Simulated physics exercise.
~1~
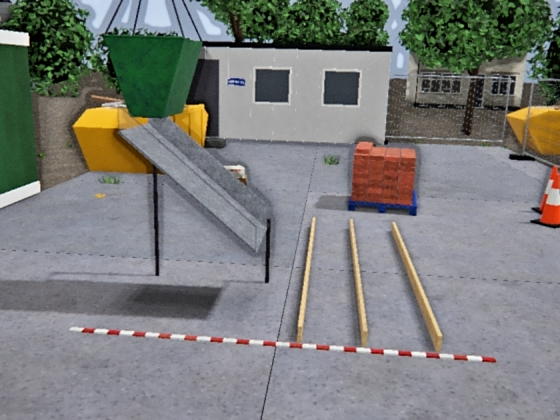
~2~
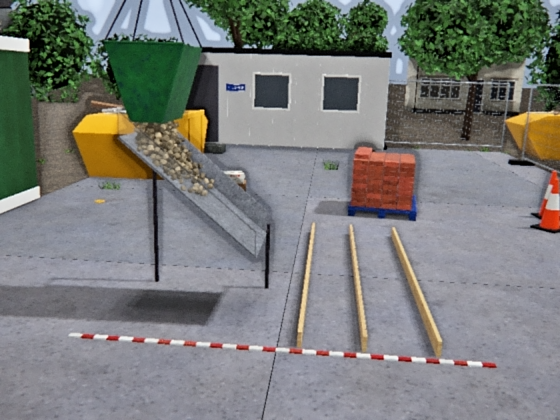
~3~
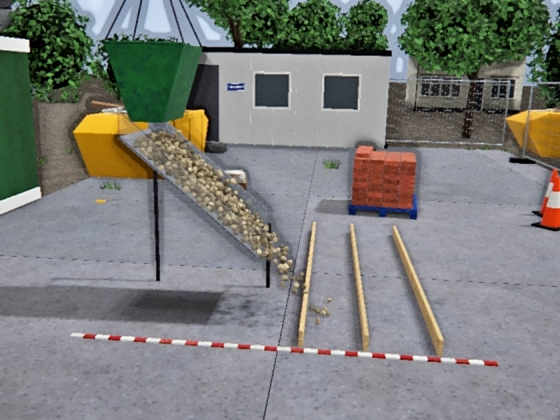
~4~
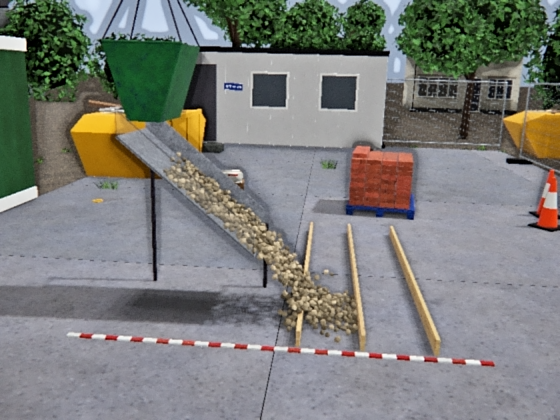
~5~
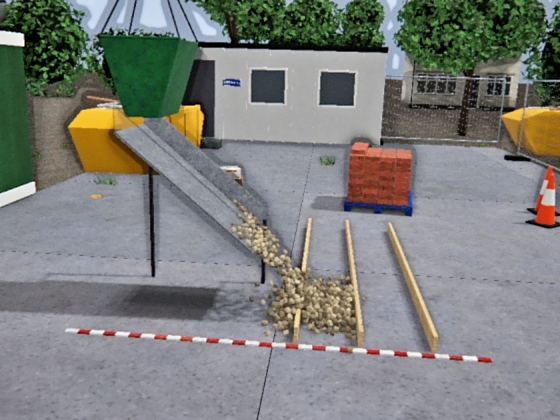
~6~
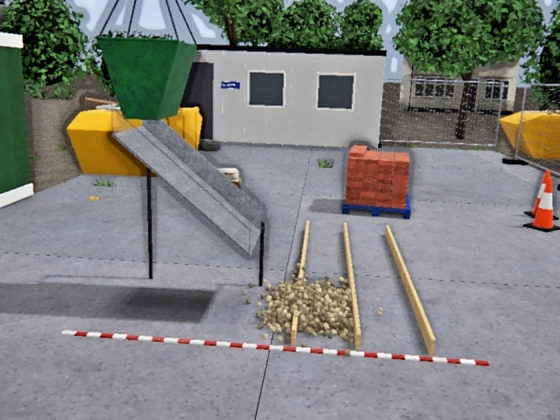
Pale stones dropping from a green skip, sliding down a steel chute and settling in a heap around the left wooden board.
